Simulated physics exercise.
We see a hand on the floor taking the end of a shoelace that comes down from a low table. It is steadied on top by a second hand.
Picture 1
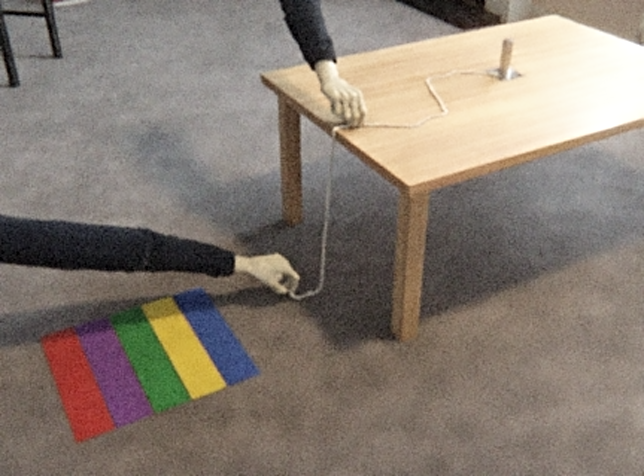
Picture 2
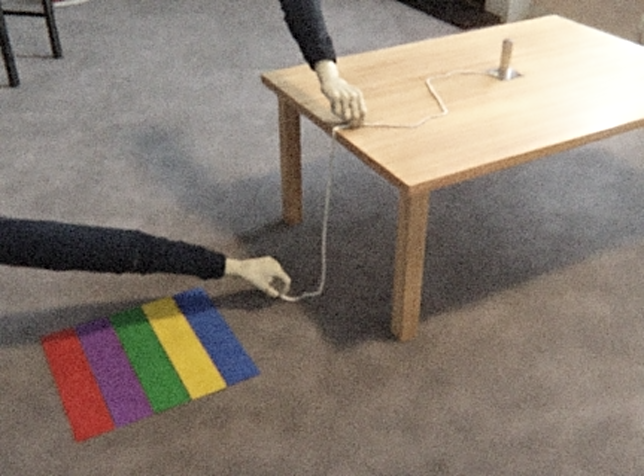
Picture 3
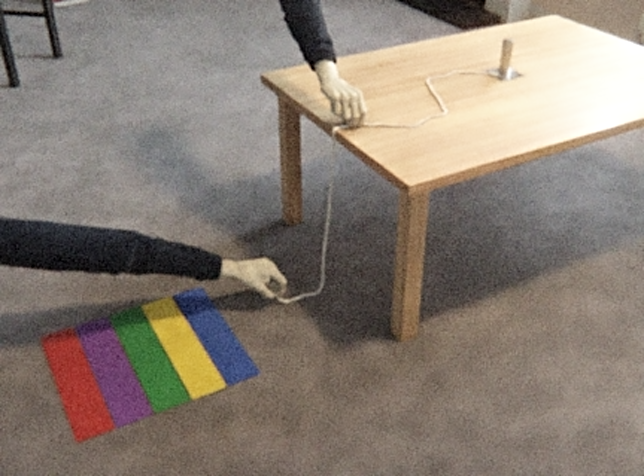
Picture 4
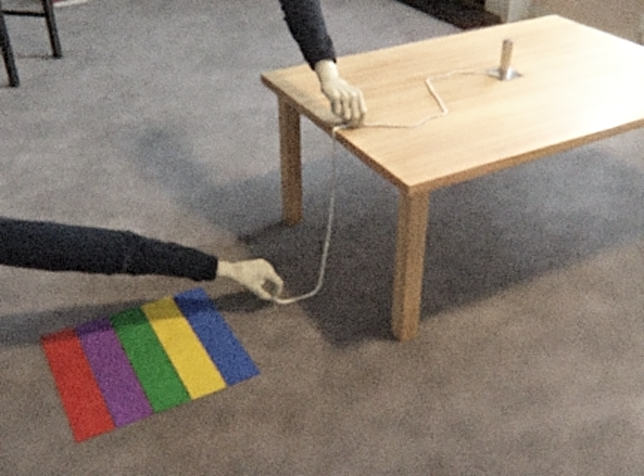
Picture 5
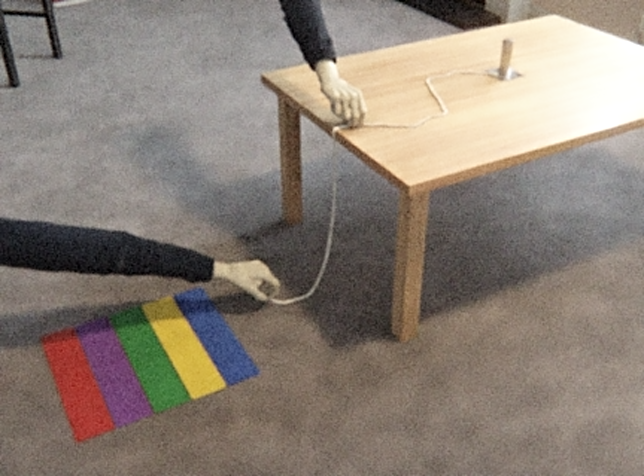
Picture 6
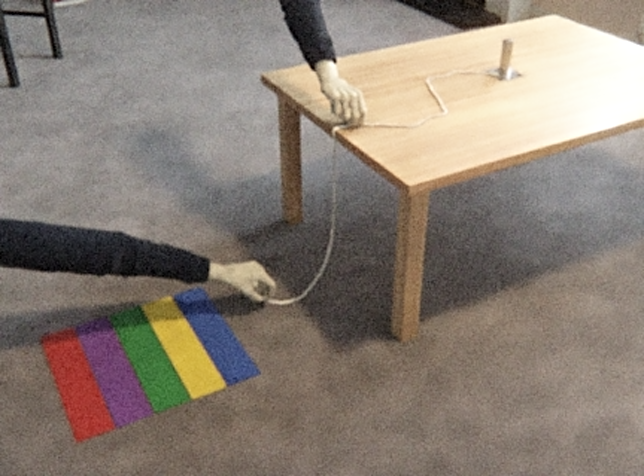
Beside a low table, a hand slowly draws a pale cord left toward coloured stripes.
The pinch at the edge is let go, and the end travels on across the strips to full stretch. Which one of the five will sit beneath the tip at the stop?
The red strip will.
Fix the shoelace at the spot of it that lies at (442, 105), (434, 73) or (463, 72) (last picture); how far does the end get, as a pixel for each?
Result per try (px, approx.): (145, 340); (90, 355); (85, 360).
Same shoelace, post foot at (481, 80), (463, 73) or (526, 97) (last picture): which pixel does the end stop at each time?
About (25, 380), (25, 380) and (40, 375).
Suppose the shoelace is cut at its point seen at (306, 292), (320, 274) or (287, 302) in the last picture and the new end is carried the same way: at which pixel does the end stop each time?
Case by case: (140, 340), (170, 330) and (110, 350).
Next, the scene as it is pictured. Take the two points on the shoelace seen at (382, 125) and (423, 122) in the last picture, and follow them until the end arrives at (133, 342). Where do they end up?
Roughly (322, 166) for one and roughly (338, 123) for the other.
Soon after, end near (133, 342); over green.
After that, end near (93, 356); over purple.
At the stop, end near (69, 364); over red. The red one.
